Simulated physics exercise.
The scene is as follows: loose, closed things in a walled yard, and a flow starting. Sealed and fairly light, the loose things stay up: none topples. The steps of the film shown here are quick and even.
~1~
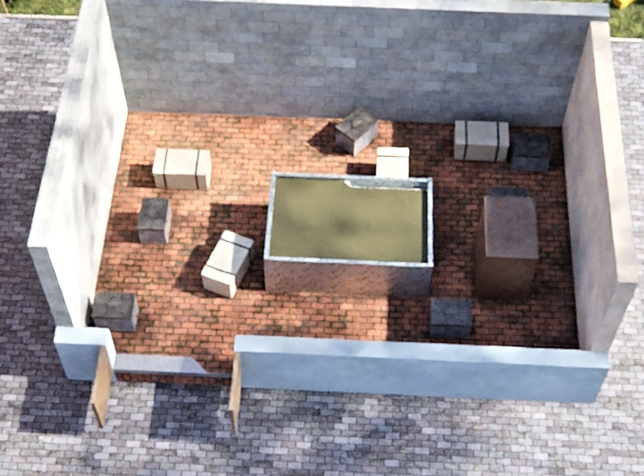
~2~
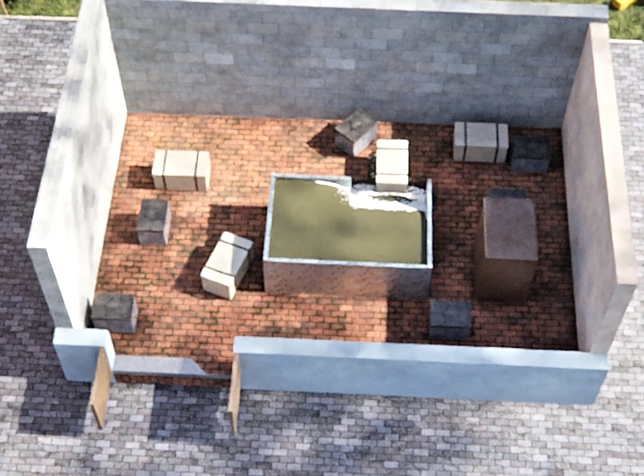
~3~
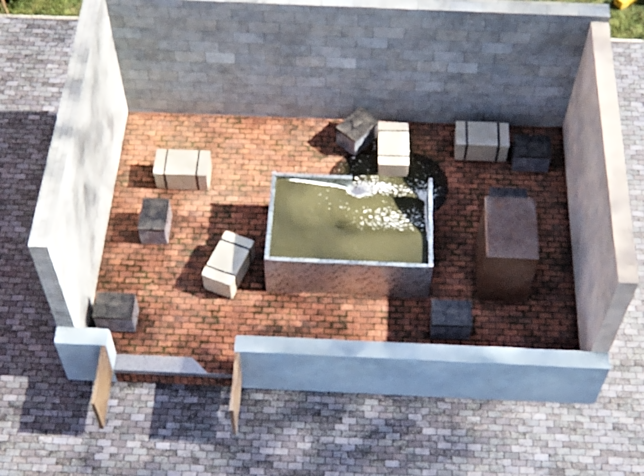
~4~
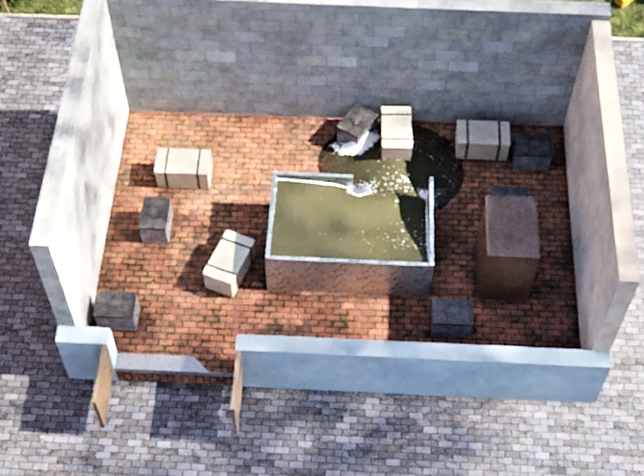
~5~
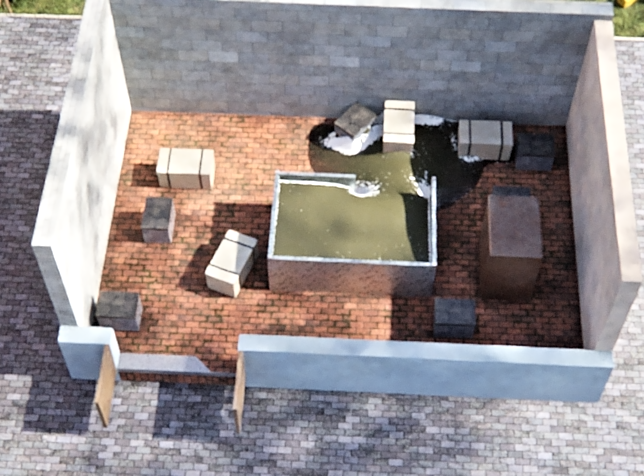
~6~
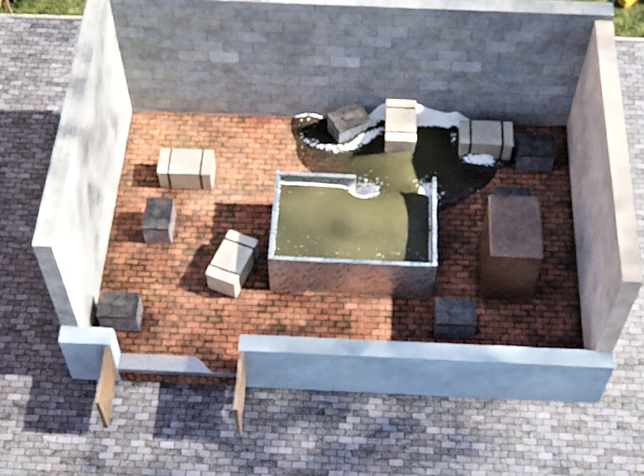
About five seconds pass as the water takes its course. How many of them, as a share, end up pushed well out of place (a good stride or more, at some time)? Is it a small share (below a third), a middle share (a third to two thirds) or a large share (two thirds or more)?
A large share, two thirds or more.
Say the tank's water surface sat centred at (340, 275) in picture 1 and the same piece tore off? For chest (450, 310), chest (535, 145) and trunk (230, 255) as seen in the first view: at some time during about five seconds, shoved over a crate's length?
The three, one by one: Short of that, past that mark and short of that.
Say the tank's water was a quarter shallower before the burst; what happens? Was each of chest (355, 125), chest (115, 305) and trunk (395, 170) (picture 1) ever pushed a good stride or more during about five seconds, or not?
Note, listed order: Covered it / didn't cover it / covered it.
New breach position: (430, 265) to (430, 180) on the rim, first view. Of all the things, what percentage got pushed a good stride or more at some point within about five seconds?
About 60 per cent.
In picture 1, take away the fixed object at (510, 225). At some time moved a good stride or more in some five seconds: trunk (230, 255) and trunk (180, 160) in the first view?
Respectively, below that distance and over that distance.
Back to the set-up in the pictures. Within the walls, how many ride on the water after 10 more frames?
3 in total.
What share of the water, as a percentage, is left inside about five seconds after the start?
100 %.
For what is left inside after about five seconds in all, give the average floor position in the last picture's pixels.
Roughly at (286, 268).
A moment on, 2 of 10 are well off their spots; 1 afloat.
Next, 4 of 10 are well off their spots; 3 afloat.
Later, 5 of 10 are well off their spots; 5 afloat.
In the end, 8 of 10 are well off their spots, and 8 have been at some point; 3 afloat.
